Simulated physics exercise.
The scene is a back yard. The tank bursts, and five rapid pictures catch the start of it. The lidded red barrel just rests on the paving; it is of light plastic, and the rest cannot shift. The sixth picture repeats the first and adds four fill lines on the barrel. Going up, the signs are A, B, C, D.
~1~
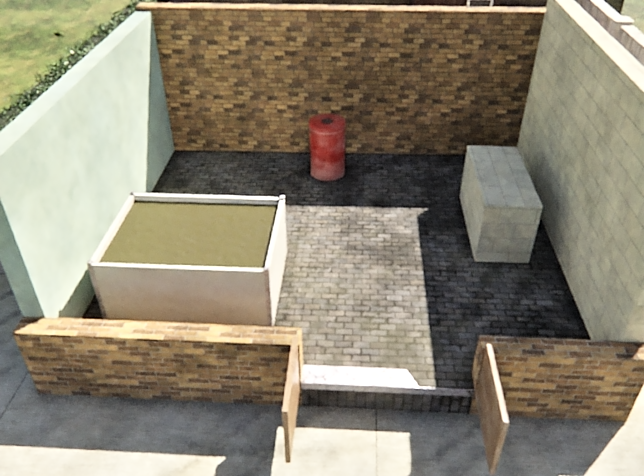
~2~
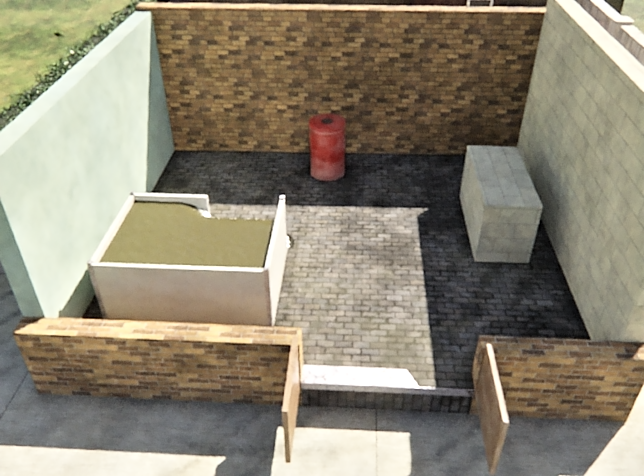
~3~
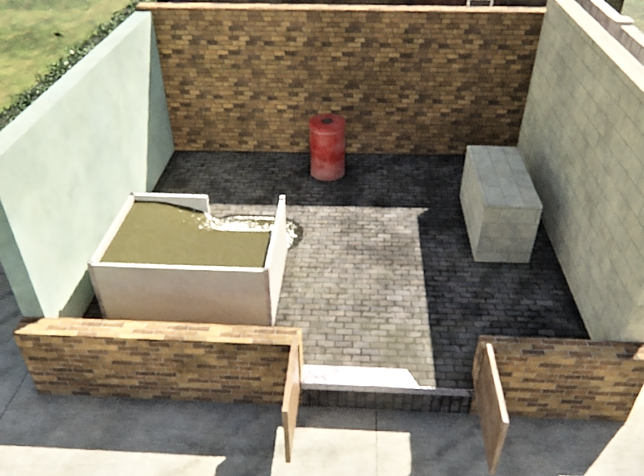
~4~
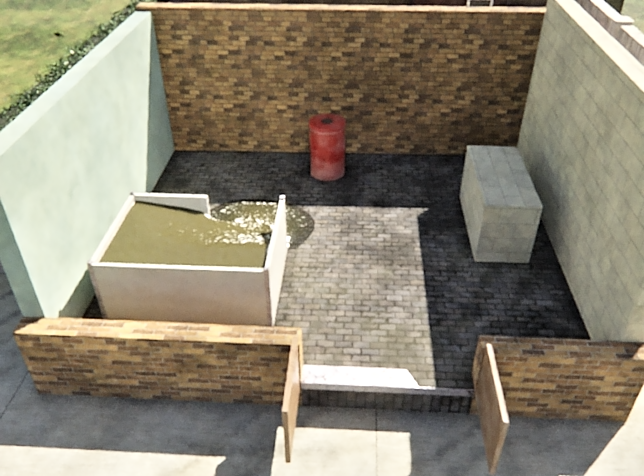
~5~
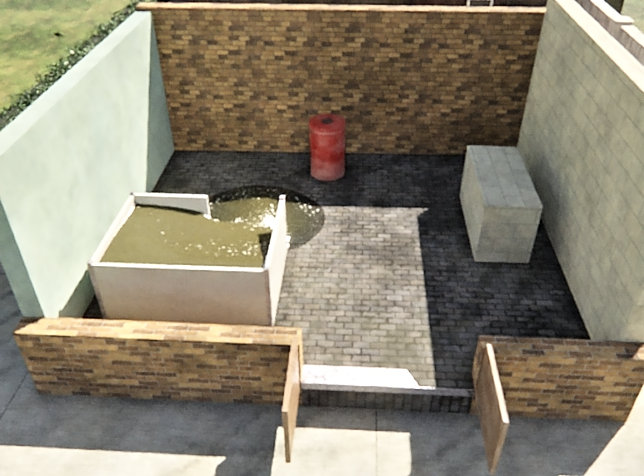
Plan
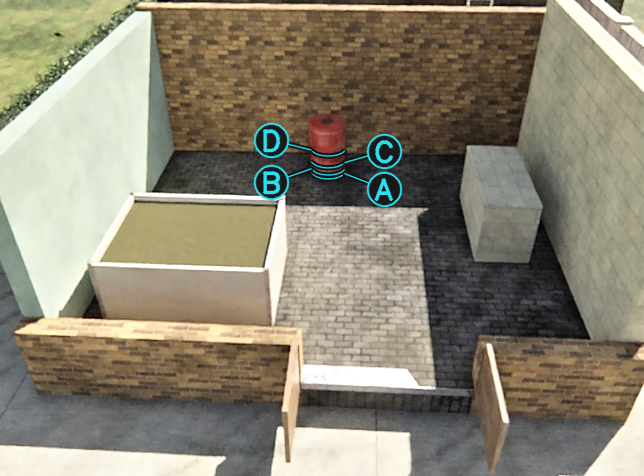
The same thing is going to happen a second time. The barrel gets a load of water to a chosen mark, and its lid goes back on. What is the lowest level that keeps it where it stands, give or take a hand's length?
D is the one.
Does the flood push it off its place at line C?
Yes.
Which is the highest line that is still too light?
C it is.
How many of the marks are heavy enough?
One of them.
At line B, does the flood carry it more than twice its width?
Yes, clearly.
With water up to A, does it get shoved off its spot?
Yes, it does.
On the marked copy, A at (327, 178); B at (327, 175); C at (327, 167); D at (327, 156); from the bottom up A, B, C, D.
With A, it is pushed about 5 times its own width away.
With B, it is pushed about 5 times its own width away.
With C, it is pushed about its own width away.
With D, it does not move.
